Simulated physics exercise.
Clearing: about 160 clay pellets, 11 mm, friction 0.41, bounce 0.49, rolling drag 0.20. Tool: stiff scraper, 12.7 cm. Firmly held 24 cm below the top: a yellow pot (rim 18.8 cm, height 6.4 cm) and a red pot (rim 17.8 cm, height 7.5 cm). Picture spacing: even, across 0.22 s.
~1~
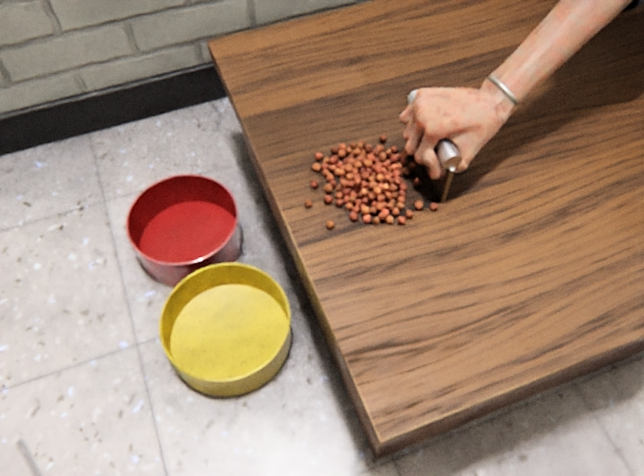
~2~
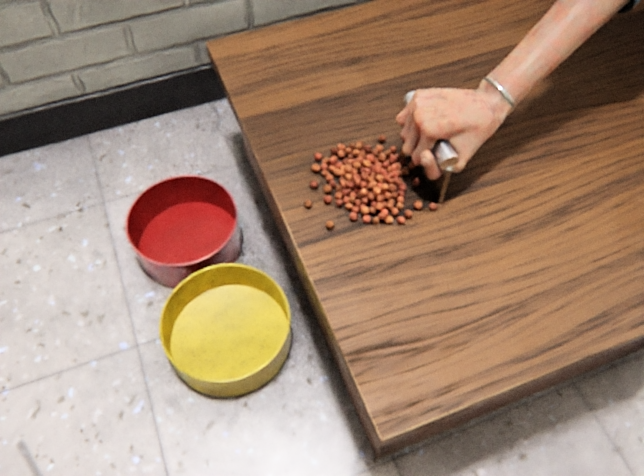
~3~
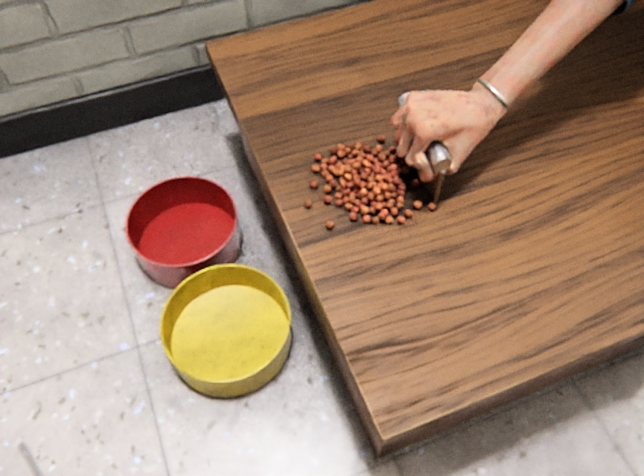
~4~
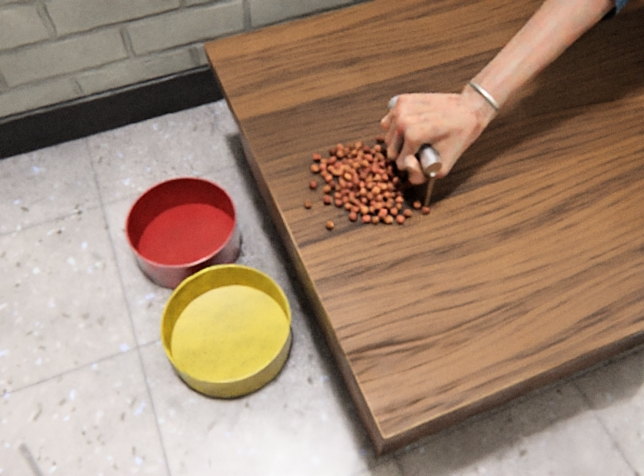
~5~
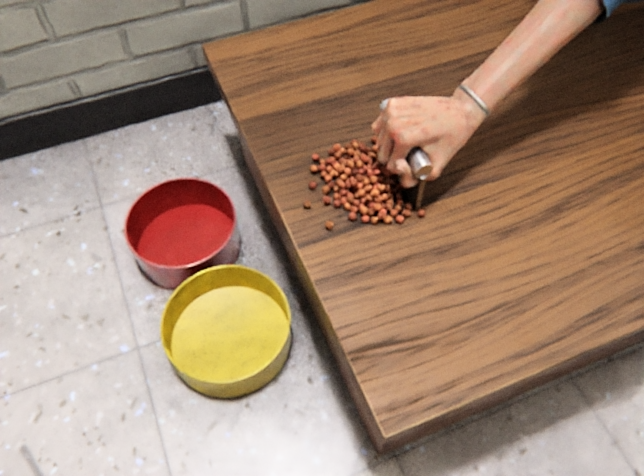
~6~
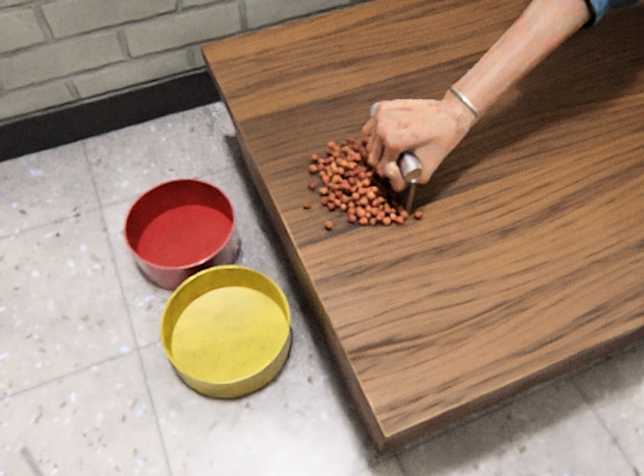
A hand with a bracelet at the wrist, gripping a metal-handled scraper, slides a short way left across a wood-grained tabletop, seen from above at an angle beside a pale brick wall and speckled tile floor. A loose heap of small reddish-brown pellets lies to its left, with a red pot and a yellow pot lower left. The scraper presses into the heap's right side, nudging pellets slightly left, while the view stays nearly still.
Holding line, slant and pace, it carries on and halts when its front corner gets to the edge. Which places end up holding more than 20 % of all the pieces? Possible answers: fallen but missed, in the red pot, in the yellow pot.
Missed: No; red pot: No; yellow pot: Yes.
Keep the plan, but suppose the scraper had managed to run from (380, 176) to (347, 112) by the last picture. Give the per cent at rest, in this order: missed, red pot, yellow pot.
Missed: 15 %, red pot: 25 %, yellow pot: 30 %.
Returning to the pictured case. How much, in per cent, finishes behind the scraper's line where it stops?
I'd say some 25 per cent.
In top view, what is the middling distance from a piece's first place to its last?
20 cm.
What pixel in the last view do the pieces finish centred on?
In the final view, the middle lies around (258, 314).
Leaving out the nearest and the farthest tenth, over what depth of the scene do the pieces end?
Roughly 16 cm.
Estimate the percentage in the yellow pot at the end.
Result: Around 65 per cent.
Then, 0.28 s after the last picture, scraper 13 cm from its start, spill 16 cm wide; still on top 100 %.
Then, 0.55 s after the last picture, scraper 20 cm from its start, spill 17 cm wide; yellow pot 20 %, off the edge, not caught 35 %, still on top 45 %.
Then, 0.79 s after the last picture, scraper 20 cm from its start, spill 17 cm wide; yellow pot 65 %, off the edge, not caught 10 %, still on top 30 %.
In the end, yellow pot 65 %, red pot 0 %, fallen but missed 10 %, still on top 30 %.
